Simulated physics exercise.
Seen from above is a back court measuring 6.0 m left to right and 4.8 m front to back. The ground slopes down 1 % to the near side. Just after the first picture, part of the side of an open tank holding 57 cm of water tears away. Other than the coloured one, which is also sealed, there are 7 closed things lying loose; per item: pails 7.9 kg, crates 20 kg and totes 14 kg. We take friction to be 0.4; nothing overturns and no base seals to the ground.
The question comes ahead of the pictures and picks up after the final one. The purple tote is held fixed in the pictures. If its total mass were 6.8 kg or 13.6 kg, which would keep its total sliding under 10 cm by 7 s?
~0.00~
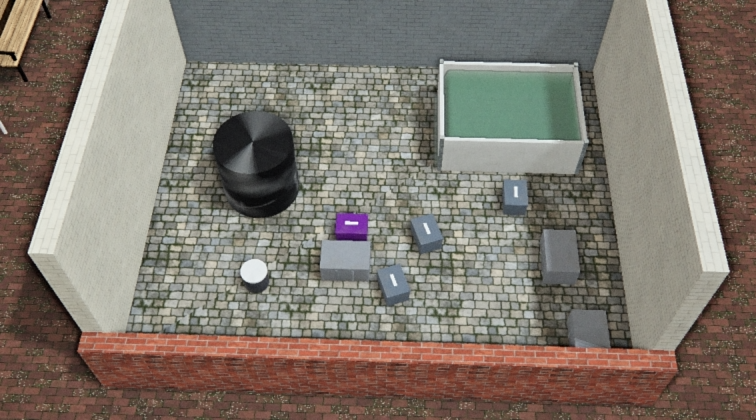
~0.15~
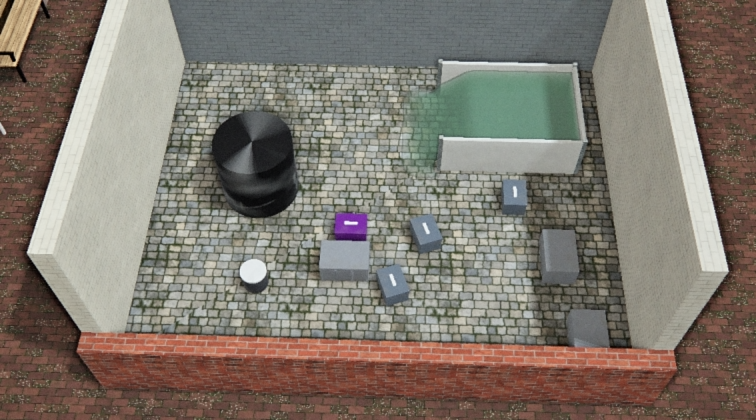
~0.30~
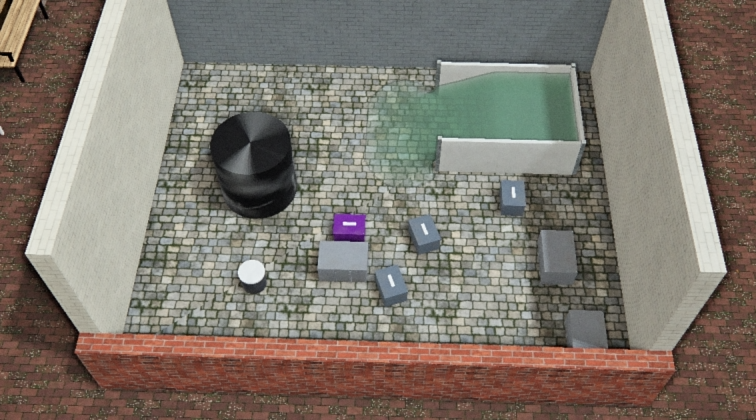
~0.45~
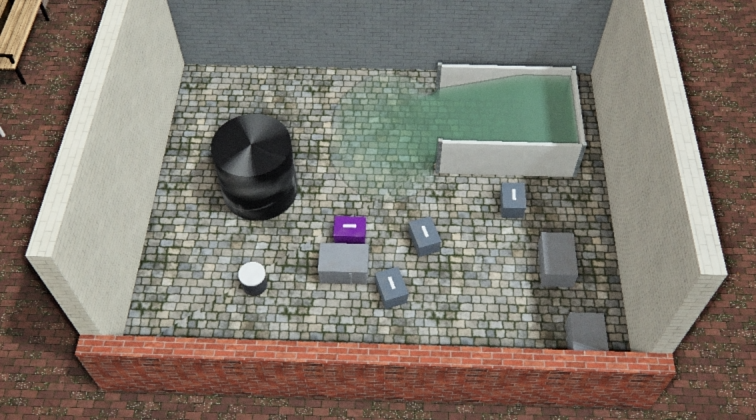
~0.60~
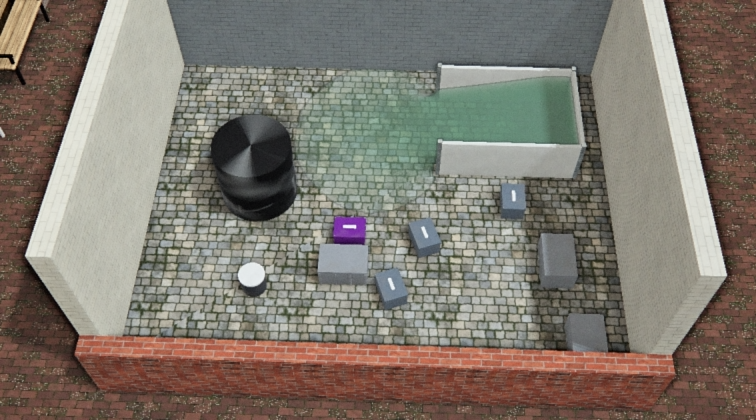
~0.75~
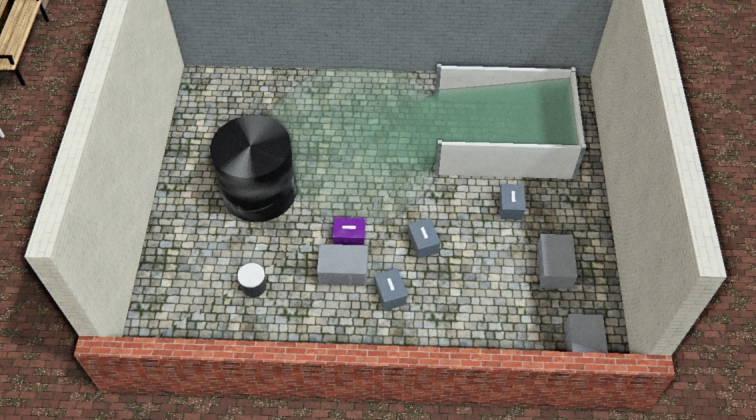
I'd wager only the heavier one passes.
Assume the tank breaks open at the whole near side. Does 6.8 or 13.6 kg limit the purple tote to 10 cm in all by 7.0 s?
Note: No mass sufficient.
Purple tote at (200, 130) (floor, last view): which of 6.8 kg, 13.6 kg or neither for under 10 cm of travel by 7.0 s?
Looks like the outcome is this: No option works.
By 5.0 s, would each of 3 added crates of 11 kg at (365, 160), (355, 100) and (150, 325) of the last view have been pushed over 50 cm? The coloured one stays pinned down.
Results, in sequence: Exceeded / exceeded / not exceeded.
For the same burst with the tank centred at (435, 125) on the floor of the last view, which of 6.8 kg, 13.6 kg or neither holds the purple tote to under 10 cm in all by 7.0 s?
Then the outcome is clear: The heavier mass alone works.
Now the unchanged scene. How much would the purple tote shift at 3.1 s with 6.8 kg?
Shift: About 10 cm.
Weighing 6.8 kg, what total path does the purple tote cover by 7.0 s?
80 cm, roughly.
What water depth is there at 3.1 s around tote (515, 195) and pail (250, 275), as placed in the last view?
I'd put it at 0 cm and 4 cm respectively.
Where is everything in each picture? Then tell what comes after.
The first picture shows the purple tote at (352, 223), on the bottom; water covers 2.4 m2; 0 of 8 have shifted.
The second picture shows the purple tote at (351, 223), on the bottom; 3.0 m2 under water; 0 of 8 have shifted.
The third picture shows the purple tote at (349, 224) rests on the ground; water covers 4.0 m2; 0 of 8 have shifted.
The fourth picture shows the purple tote at (350, 226), on the bottom; water covers 5.1 m2; 0 of 8 have shifted.
The fifth picture shows the purple tote at (350, 227) rests on the ground; water covers 6.4 m2; 0 of 8 have shifted.
The sixth picture shows the purple tote at (349, 228), on the bottom; water covers 7.6 m2; 0 of 8 have shifted.
After 1.4 s the purple tote would be 3 cm from its start with 6.8 kg and 0 cm from its start with 13.6 kg; 3 cm of water round it then.
After 3.1 s the purple tote would be 14 cm from its start with 6.8 kg and 0 cm from its start with 13.6 kg; 5 cm of water round it then.
After 4.9 s the purple tote would be 39 cm from its start with 6.8 kg and 0 cm from its start with 13.6 kg; 4 cm of water round it then.
After 7.0 s the purple tote would be 62 cm from its start with 6.8 kg and 0 cm from its start with 13.6 kg; 8 cm of water round it then.
